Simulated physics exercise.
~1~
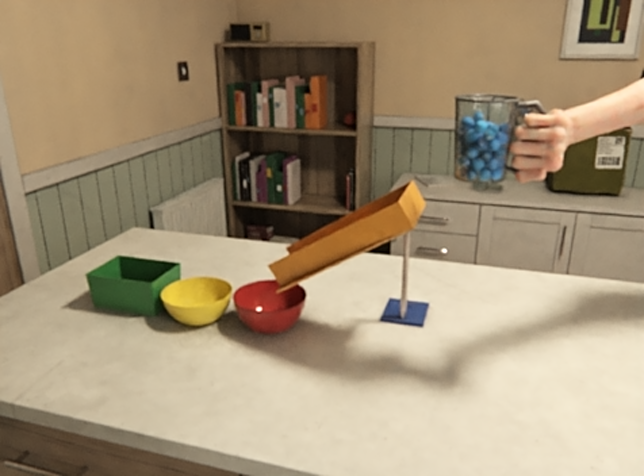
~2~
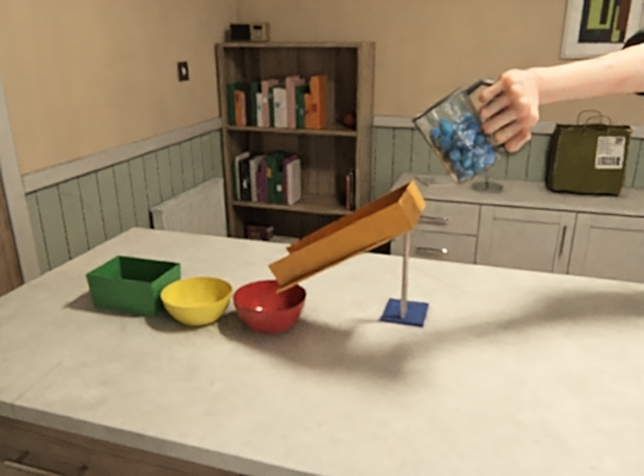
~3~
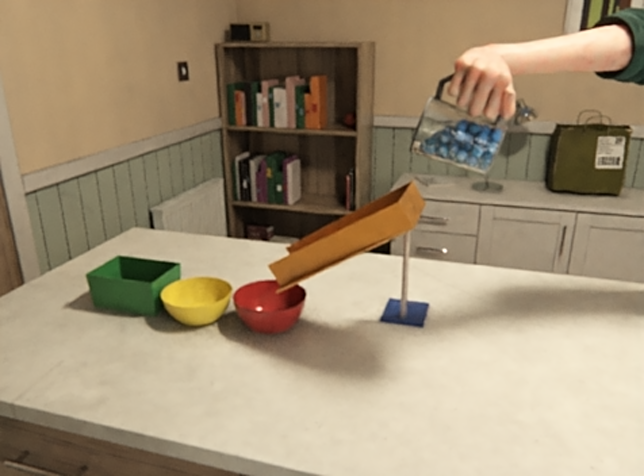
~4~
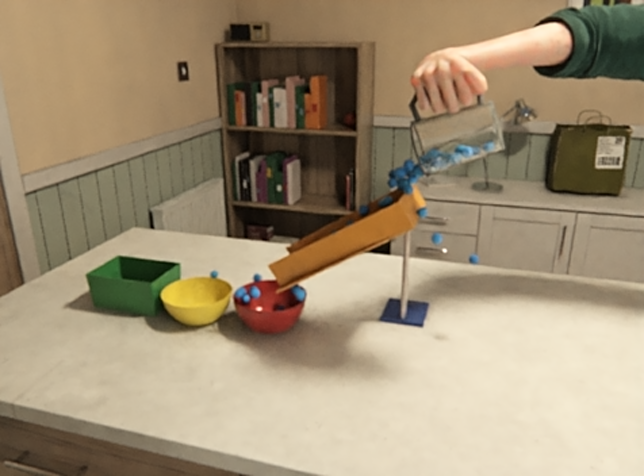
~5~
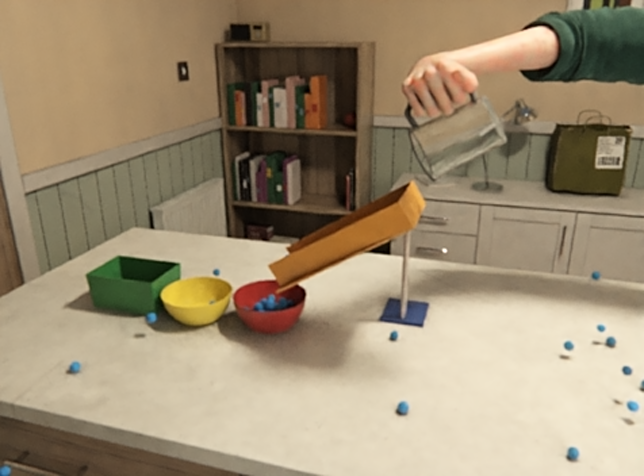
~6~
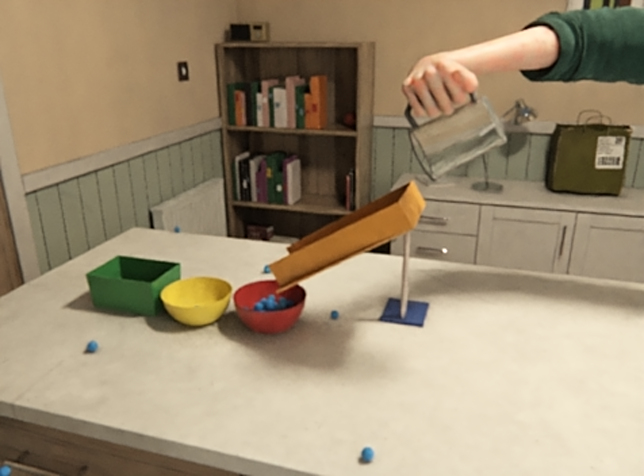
In a kitchen seen from a fixed view across a pale counter, a bookcase stands against the back wall. A green tin, a yellow bowl and a red bowl sit in a row on the left, beside an orange slope held up by a post on a blue base. At the upper right, a hand holds a clear cup of blue balls, moves it left and tips it over the slope. The balls pour down into the red bowl, while some bounce and scatter across the counter. Finally the cup hangs empty, with many balls in the red bowl and a few strays outside.
